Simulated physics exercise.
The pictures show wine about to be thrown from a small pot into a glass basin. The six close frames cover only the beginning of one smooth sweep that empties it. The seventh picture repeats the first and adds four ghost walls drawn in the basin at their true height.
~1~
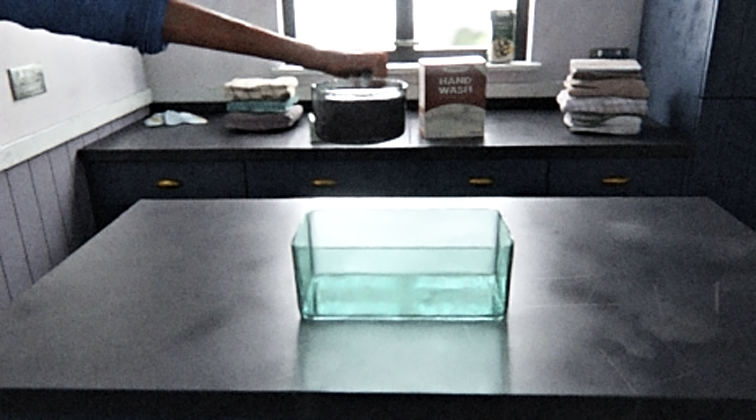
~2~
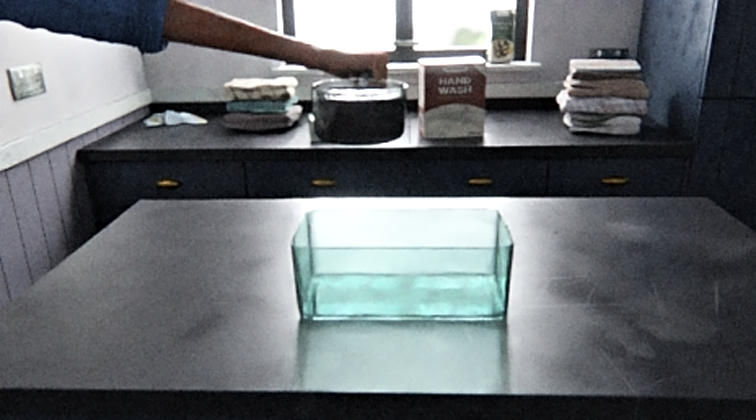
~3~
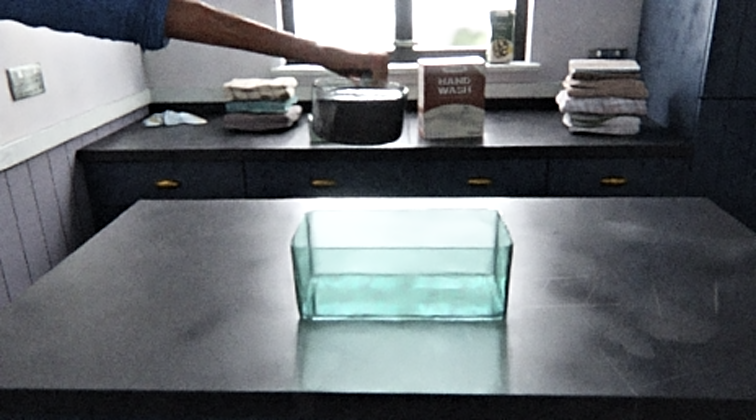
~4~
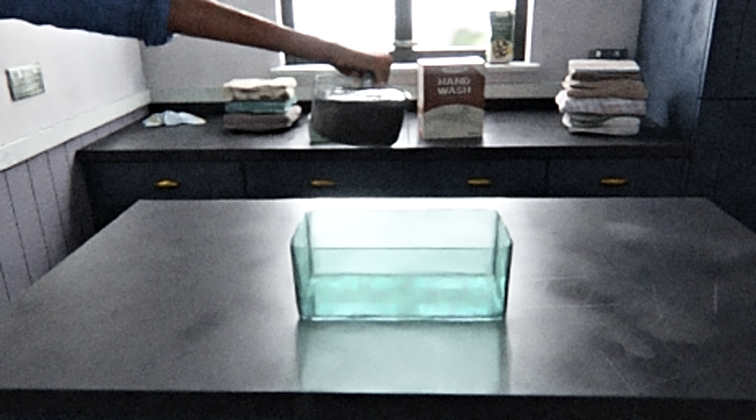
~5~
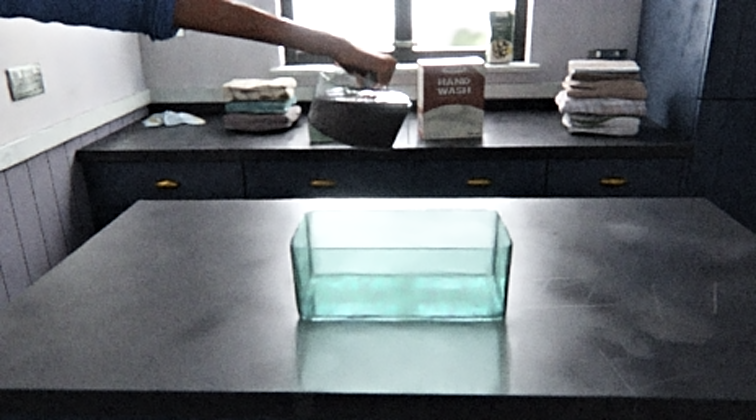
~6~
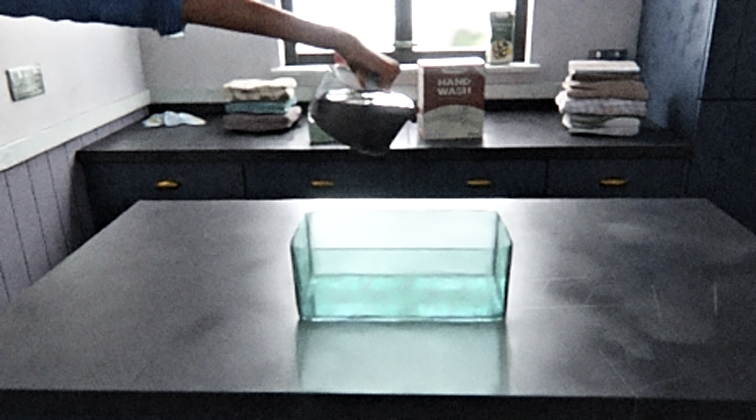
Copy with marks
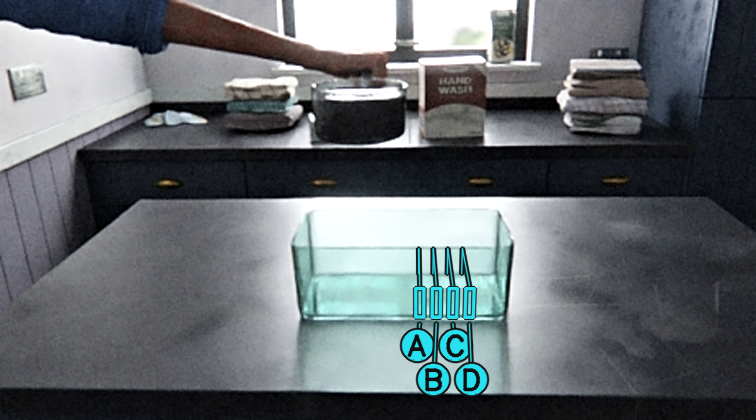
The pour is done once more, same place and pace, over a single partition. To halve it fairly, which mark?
It is C.
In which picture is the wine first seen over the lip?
Picture 5.
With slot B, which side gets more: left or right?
The right one.
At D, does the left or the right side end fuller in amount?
The left one.
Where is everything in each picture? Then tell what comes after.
Upright, lip at (404, 85); basin from (299, 314) to (508, 316); nothing has left yet, in the first picture.
Upright, lip at (404, 86); nothing has left yet, in the second picture.
Tipped about 6°, lip at (406, 89); nothing has left yet, in the third picture.
Tipped about 12°, lip at (407, 95); nothing has left yet, in the fourth picture.
Tipped about 21°, lip at (409, 103); wine is over the lip, down to (409, 103), in the fifth picture.
Tipped about 31°, lip at (409, 113); wine is over the lip, down to (414, 119), in the sixth picture.
In cyan, A at (419, 323); B at (436, 323); C at (452, 323); D at (469, 323).
Choosing A, about 9 % ends left of the wall and 89 % right of it.
Choosing B, about 30 % ends left of the wall and 67 % right of it.
Choosing C, about 51 % ends left of the wall and 46 % right of it; 3 % is lost outside.
Choosing D, about 74 % ends left of the wall and 23 % right of it; 3 % is lost outside.
